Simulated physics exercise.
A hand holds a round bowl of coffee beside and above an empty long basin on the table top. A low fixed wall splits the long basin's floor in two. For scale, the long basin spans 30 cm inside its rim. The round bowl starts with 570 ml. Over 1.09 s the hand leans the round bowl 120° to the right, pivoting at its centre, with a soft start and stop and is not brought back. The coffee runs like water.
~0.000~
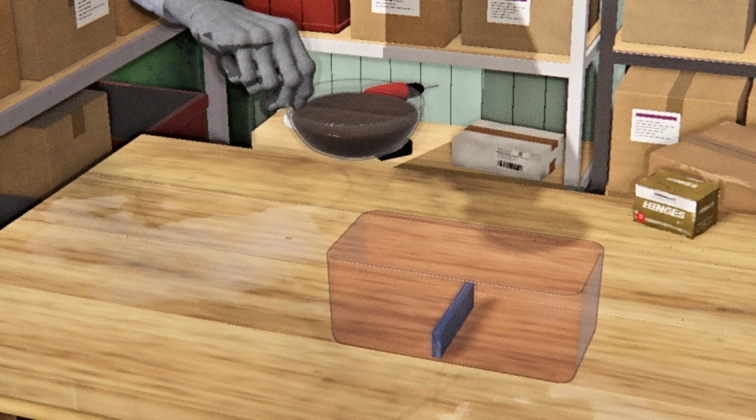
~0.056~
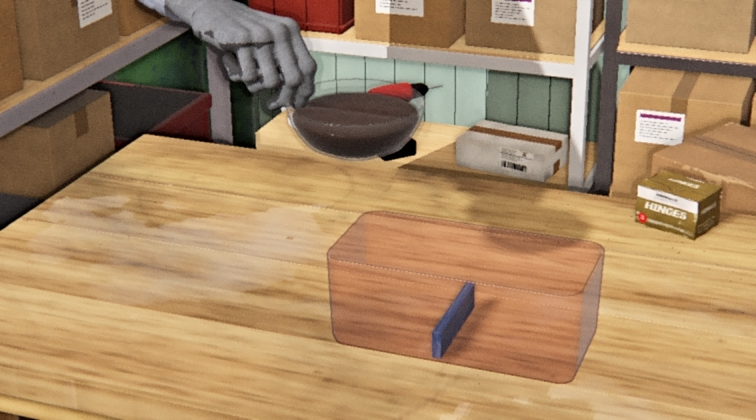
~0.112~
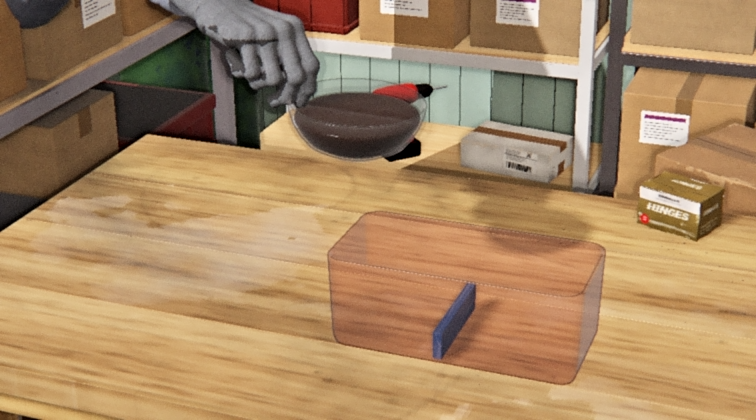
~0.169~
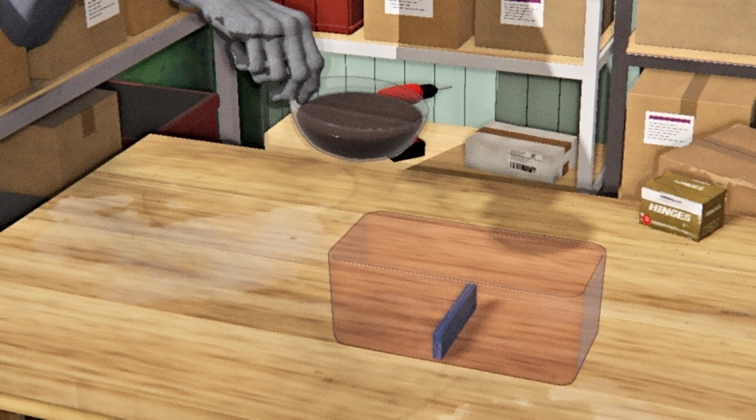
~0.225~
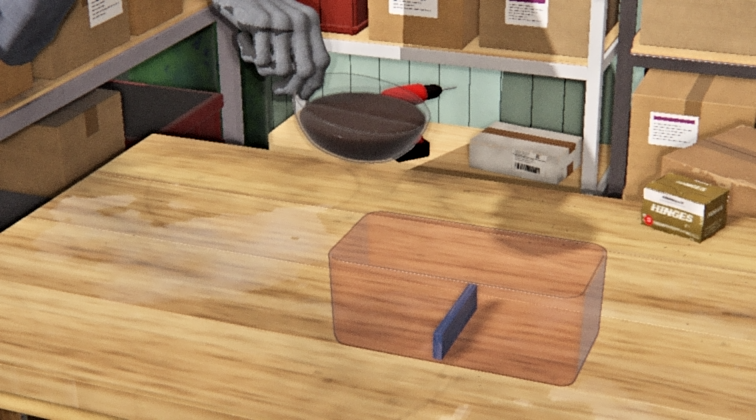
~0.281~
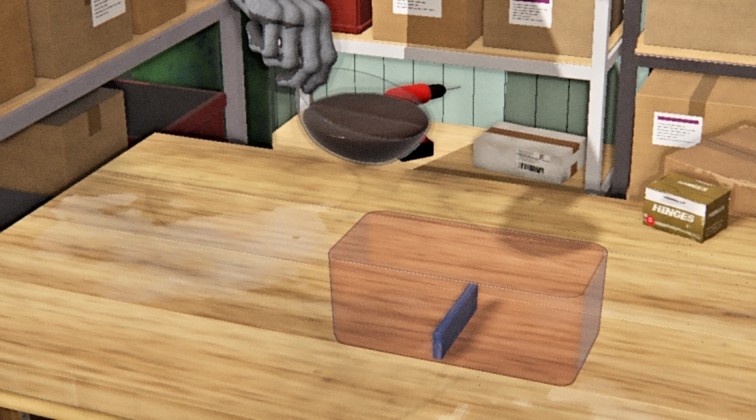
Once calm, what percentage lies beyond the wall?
The far part has some 63 per cent.
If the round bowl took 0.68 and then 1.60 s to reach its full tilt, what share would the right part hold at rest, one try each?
First 55, then 70 per cent.
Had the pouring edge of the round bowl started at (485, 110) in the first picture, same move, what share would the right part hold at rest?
Then about 90 per cent.
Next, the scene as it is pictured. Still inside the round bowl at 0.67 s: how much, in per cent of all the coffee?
About 14 per cent.
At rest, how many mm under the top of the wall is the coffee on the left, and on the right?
Left about 24 mm, right about 18 mm.
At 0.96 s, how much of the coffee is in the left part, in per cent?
About 36 per cent.
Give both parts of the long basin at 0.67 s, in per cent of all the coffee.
Some 6 per cent left and 46 right.
After 0.67 s the tilt is 82° and 13 per cent is still to pour, 6 is left of the wall and 46 right of it.
After 0.96 s the tilt is 116° and 0 per cent is still to pour, 37 is left of the wall and 62 right of it.
After 1.26 s the tilt is 120° and 0 per cent is still to pour, 36 is left of the wall and 63 right of it.
After 1.59 s the tilt is 120° and 0 per cent is still to pour, 36 is left of the wall and 63 right of it.
In the end 36 per cent lies left of the wall, 63 right of it and 1 outside.
